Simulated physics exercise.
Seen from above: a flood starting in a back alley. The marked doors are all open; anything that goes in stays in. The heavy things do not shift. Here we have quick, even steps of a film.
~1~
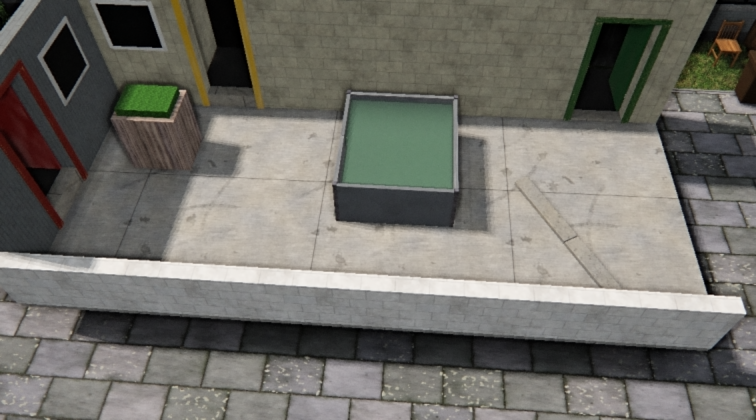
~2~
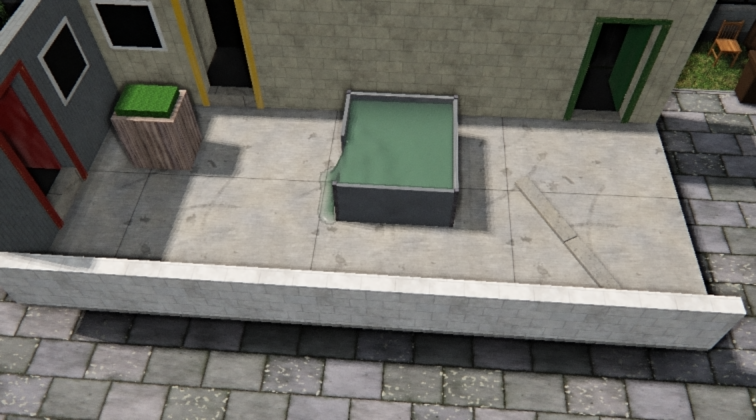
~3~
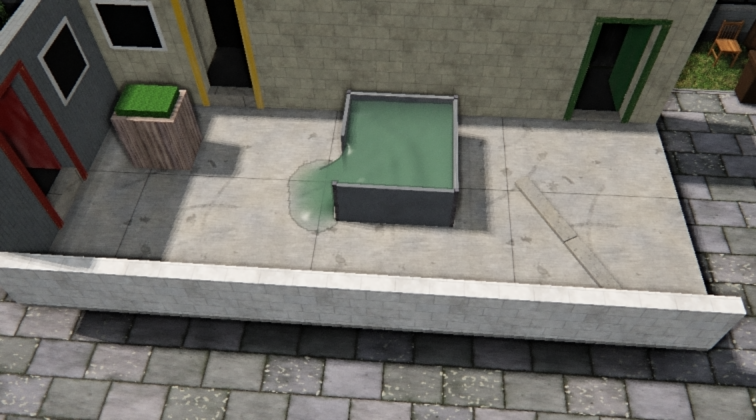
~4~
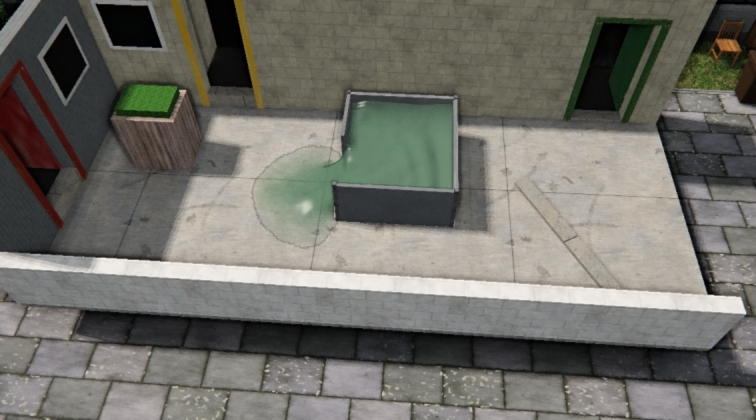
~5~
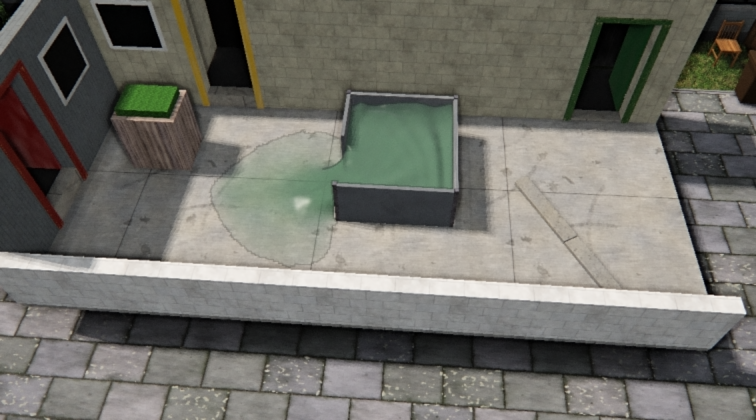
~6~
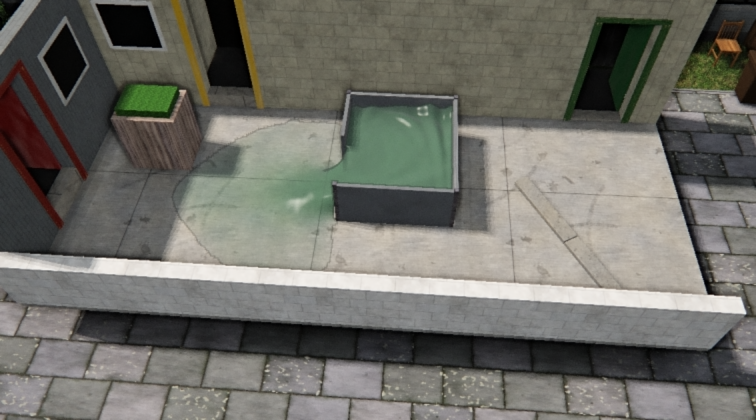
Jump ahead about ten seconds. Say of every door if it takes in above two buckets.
One by one: I expect the red door to stop at two buckets or less. I expect the green door to stop at two buckets or less. I expect the yellow door to stop at two buckets or less.
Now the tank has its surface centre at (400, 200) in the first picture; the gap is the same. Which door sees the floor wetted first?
Looks like the red one.
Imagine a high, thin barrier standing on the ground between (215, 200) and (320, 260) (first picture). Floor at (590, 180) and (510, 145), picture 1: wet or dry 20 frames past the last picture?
First spot parched, second spot parched.
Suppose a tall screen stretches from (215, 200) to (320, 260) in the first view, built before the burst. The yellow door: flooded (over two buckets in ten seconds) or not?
Note: Yellow rises above.
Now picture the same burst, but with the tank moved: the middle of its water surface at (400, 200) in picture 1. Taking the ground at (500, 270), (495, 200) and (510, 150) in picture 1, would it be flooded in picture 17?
I'd say still dry for the first, still dry for the second and still dry for the third.
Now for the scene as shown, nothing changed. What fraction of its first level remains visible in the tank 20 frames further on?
Roughly 34 percent.
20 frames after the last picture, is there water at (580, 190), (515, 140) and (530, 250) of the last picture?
Taking them as listed, they are spared, spared and spared.
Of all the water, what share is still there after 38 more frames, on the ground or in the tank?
About 100 %.
A moment on, water covers 35 % of the floor; the red door wet at the sill, nothing in, the green door not reached, the yellow door wet at the sill, nothing in.
Next, water covers 40 % of the floor; the red door wet at the sill, nothing in, the green door not reached, the yellow door wet at the sill, nothing in.
Then, water covers 45 % of the floor; the red door under two buckets in, the green door not reached, the yellow door wet at the sill, nothing in.
Later, water covers 50 % of the floor; the red door under two buckets in, the green door not reached, the yellow door wet at the sill, nothing in.
In the end, water covers 85 % of the floor; the red door under two buckets in, the green door wet at the sill, nothing in, the yellow door wet at the sill, nothing in.
